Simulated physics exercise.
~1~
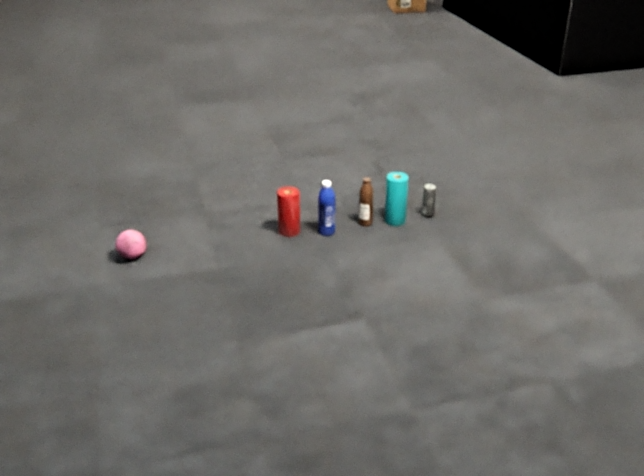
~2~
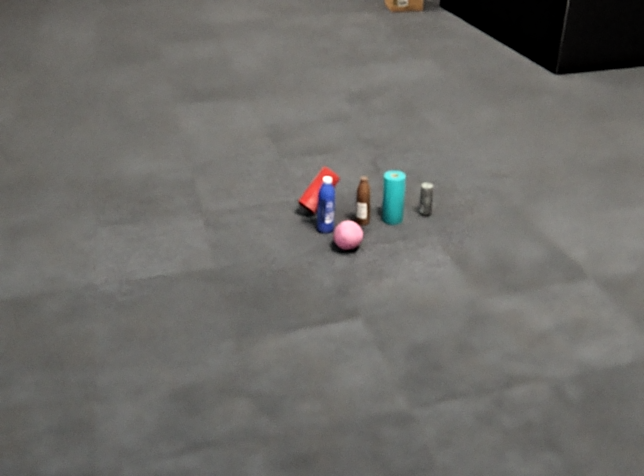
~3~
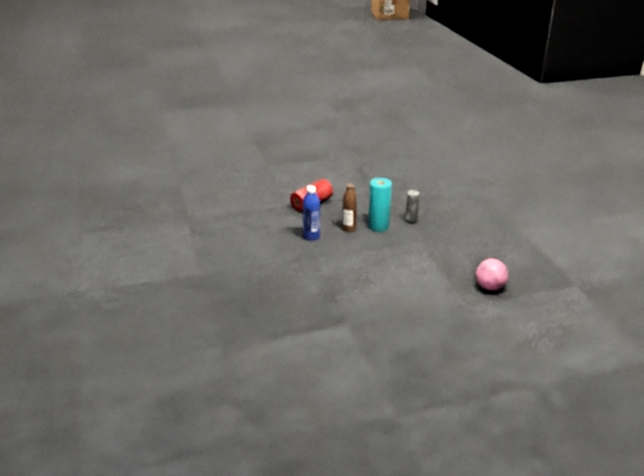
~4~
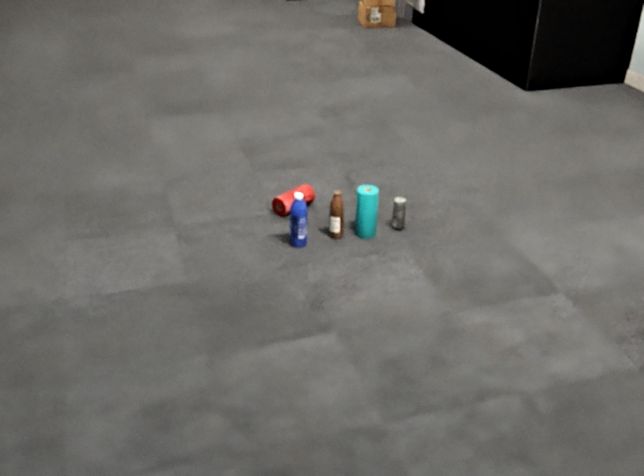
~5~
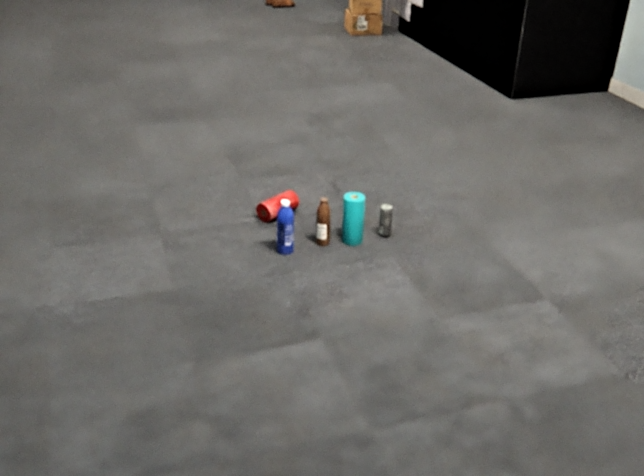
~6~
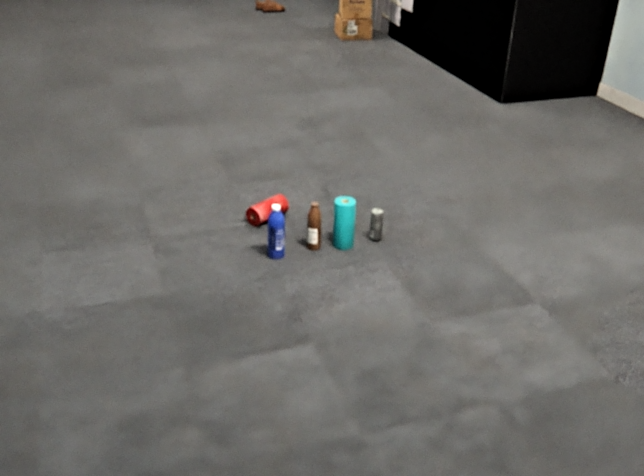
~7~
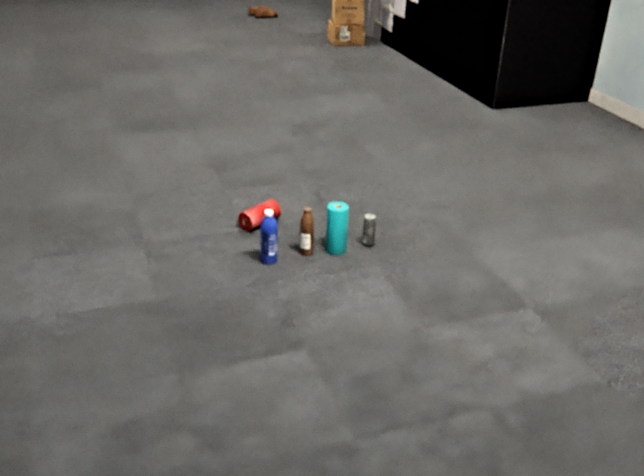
Pink ball rolling right across a grey floor, toppling a red roll and leaving view as two bottles, turquoise roll and can stand.
